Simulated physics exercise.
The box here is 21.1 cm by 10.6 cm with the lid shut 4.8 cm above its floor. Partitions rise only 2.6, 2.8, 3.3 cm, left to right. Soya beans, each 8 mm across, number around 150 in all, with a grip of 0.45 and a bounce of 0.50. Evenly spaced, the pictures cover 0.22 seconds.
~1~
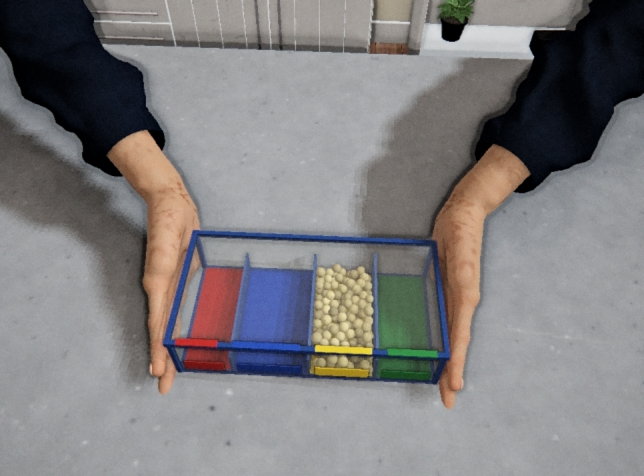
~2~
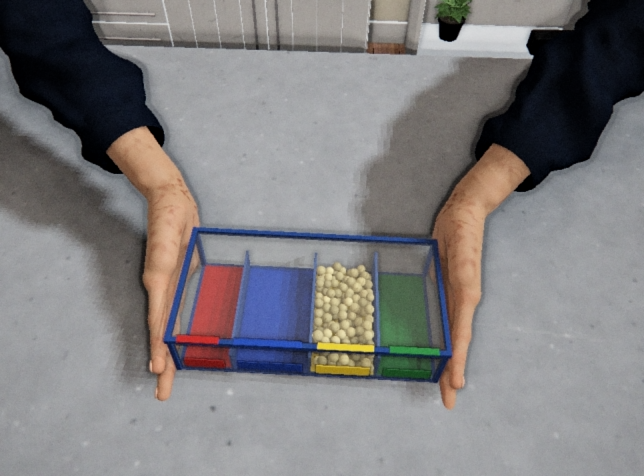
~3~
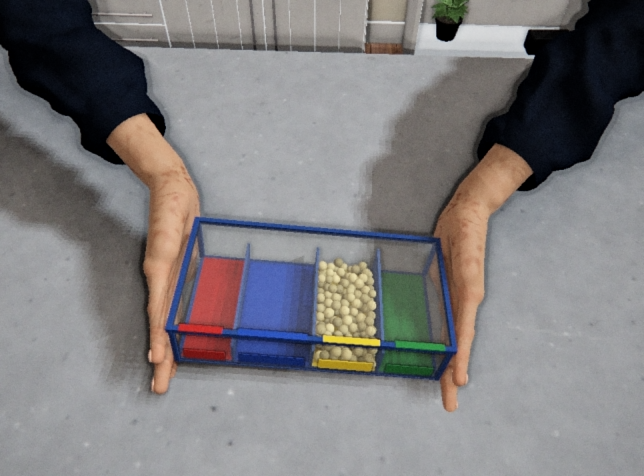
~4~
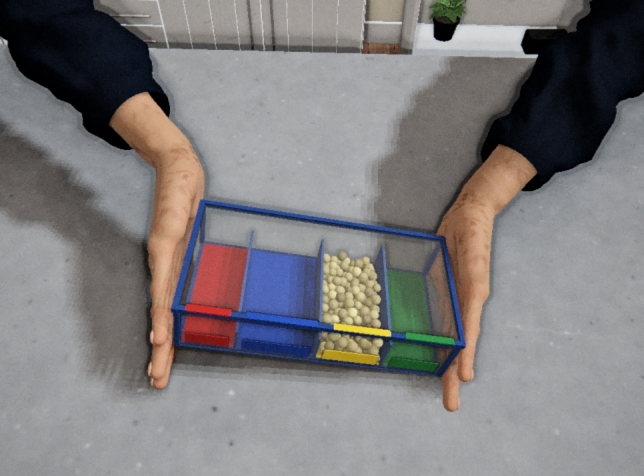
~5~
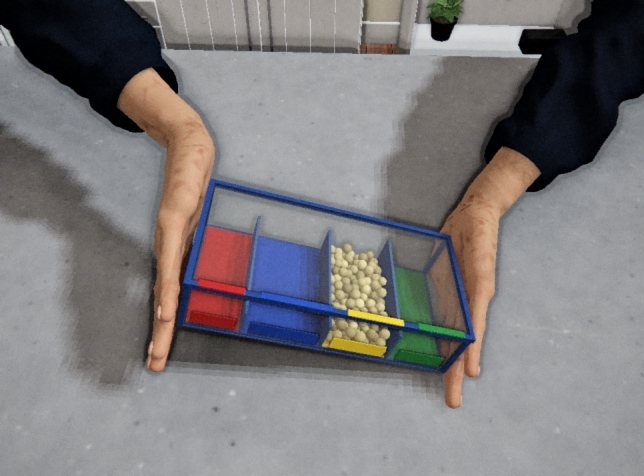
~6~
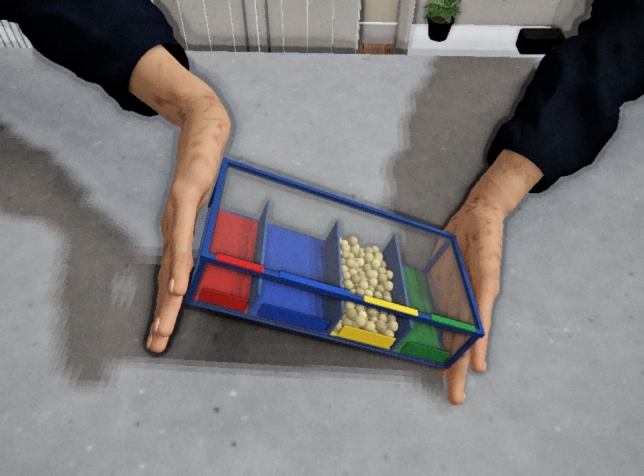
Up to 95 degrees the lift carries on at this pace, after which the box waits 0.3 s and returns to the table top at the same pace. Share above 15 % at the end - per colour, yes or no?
Red no, blue no, green yes, yellow yes.
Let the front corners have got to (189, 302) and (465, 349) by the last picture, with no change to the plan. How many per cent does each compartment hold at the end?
Red = 0 %, blue = 0 %, green = 50 %, yellow = 50 %.
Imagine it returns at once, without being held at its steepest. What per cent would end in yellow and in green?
In per cent: Yellow 60, green 40.
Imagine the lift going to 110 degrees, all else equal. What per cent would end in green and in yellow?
With that change it's green at 50 per cent and yellow at 50 per cent.
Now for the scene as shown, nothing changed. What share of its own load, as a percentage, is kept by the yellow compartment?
About 50 in a hundred.
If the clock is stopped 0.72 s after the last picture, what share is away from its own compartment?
Reading: Close to 40 %.
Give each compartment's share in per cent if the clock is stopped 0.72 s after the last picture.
Red 0, blue 0, green 40, yellow 60.
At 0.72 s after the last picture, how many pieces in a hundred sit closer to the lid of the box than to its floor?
I'd say around 60 percent of the pieces.
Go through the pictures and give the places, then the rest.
Box tilt 0 degrees, front corners at (170, 341) and (444, 354); yellow 100 %, in the first picture.
Box tilt 1 degrees, front corners at (170, 338) and (446, 352), in the second picture.
Box tilt 5 degrees, front corners at (172, 327) and (451, 348), lowest corner right back, in the third picture.
Box tilt 11 degrees, front corners at (178, 307) and (459, 343), lowest corner right back, in the fourth picture.
Box tilt 17 degrees, front corners at (190, 282) and (469, 337), lowest corner right back, in the fifth picture.
Box tilt 24 degrees, front corners at (207, 255) and (478, 331), lowest corner right back; yellow 100 %, in the sixth picture.
Then, 0.72 s after the last picture, tilt 95 degrees; green 40 %, yellow 60 %.
Then, 1.20 s after the last picture, tilt 51 degrees; green 45 %, yellow 55 %.
Then, 1.75 s after the last picture, tilt 0 degrees; green 50 %, yellow 50 %.
In the end, red 0 %, blue 0 %, green 50 %, yellow 50 %.
